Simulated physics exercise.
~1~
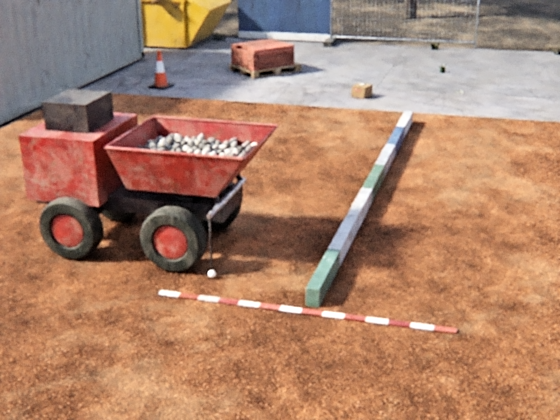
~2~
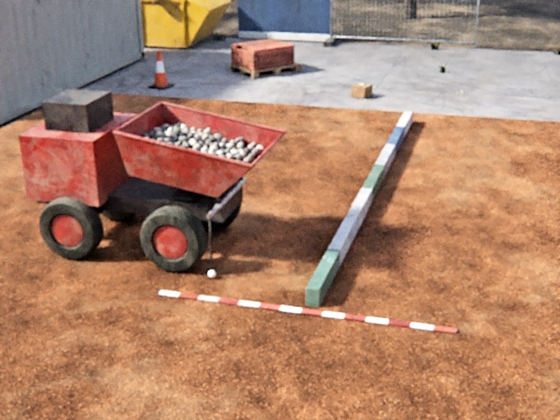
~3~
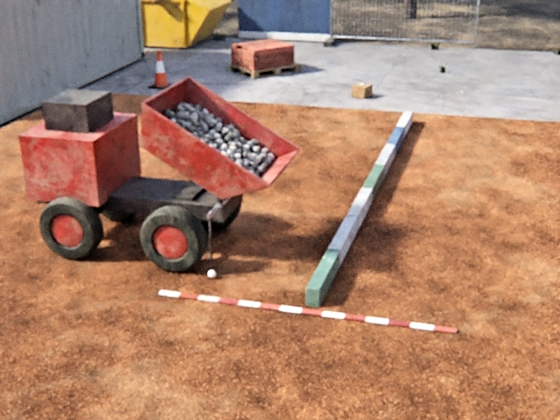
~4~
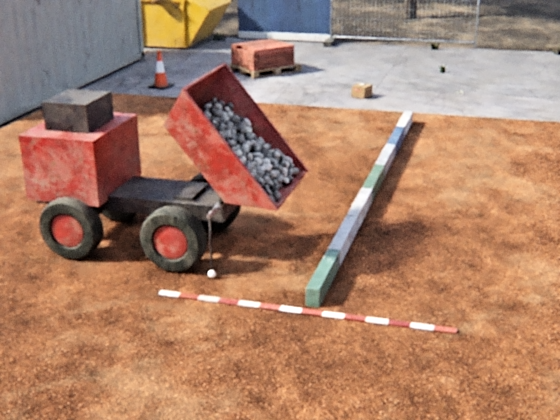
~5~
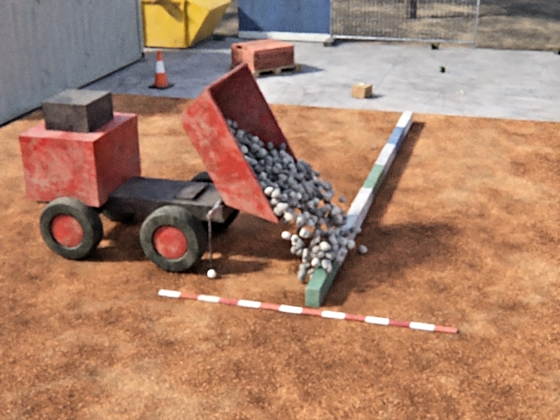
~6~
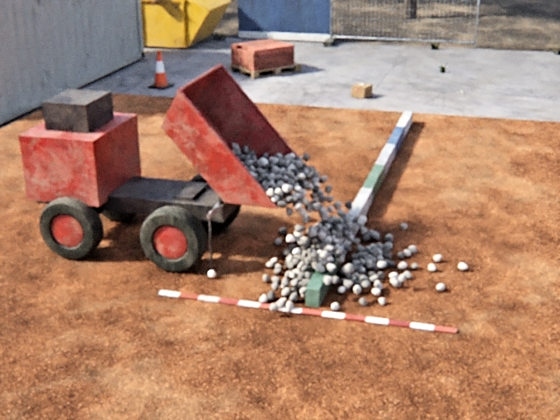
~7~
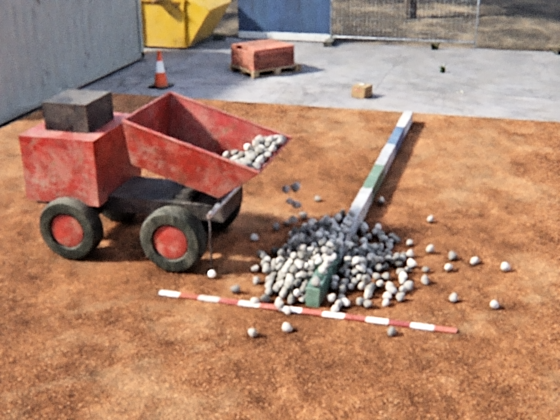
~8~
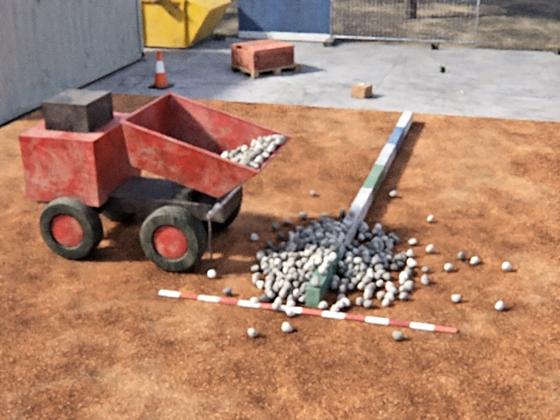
A red toy-like dumper with a dark block on top stands at the left of a patch of orange-brown dirt, seen from slightly above, its tipping body full of grey and white stones. A green, white and bluish kerb runs away to its right, a red-and-white banded pole lies in front, and a yellow skip and traffic cone stand behind. The body tilts steeply to the right, and the stones slide out, piling against and spilling over the kerb. The body then lowers partway and stays slightly tilted, some stones still inside, while the heap lies around the kerb's near end with a few strays scattered about.
